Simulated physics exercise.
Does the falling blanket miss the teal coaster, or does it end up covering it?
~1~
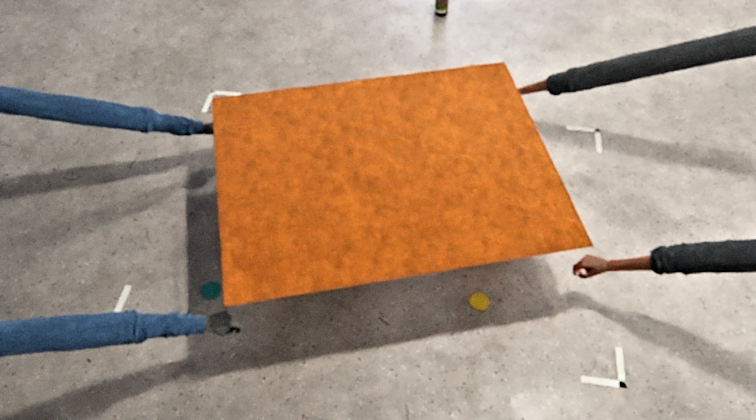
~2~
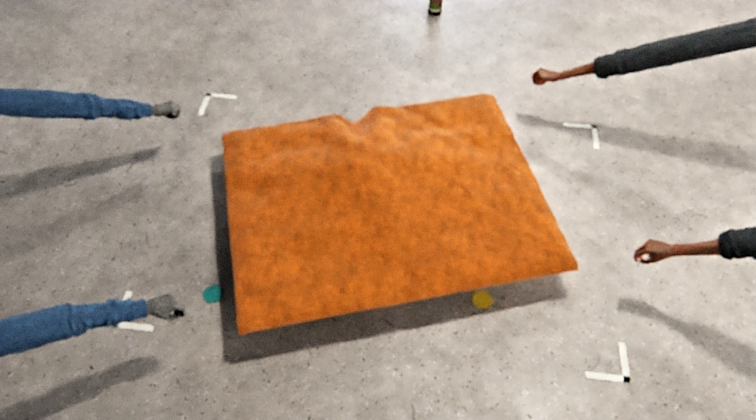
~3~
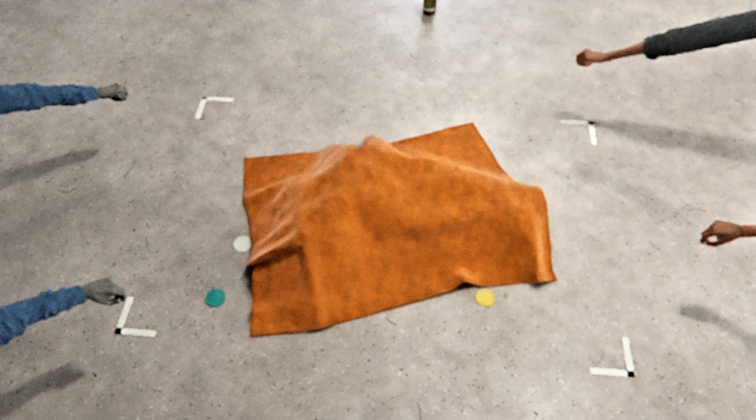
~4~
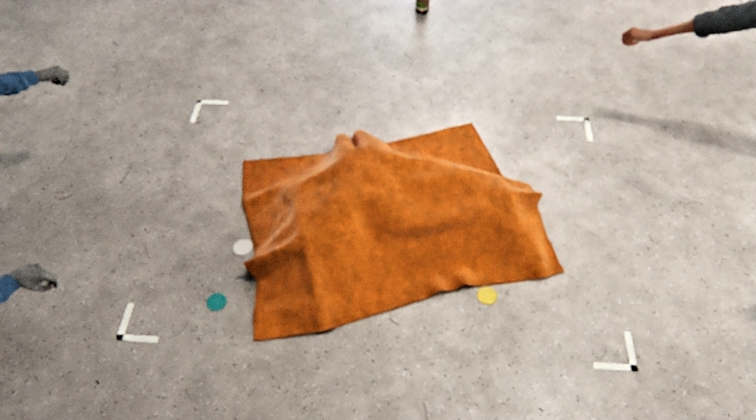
The blanket misses the teal coaster. It stays uncovered on the floor, just beyond the left edge of the cloth.
Four hands releasing an orange blanket, which drops and drapes over hidden shapes, leaving teal, yellow and white discs uncovered.
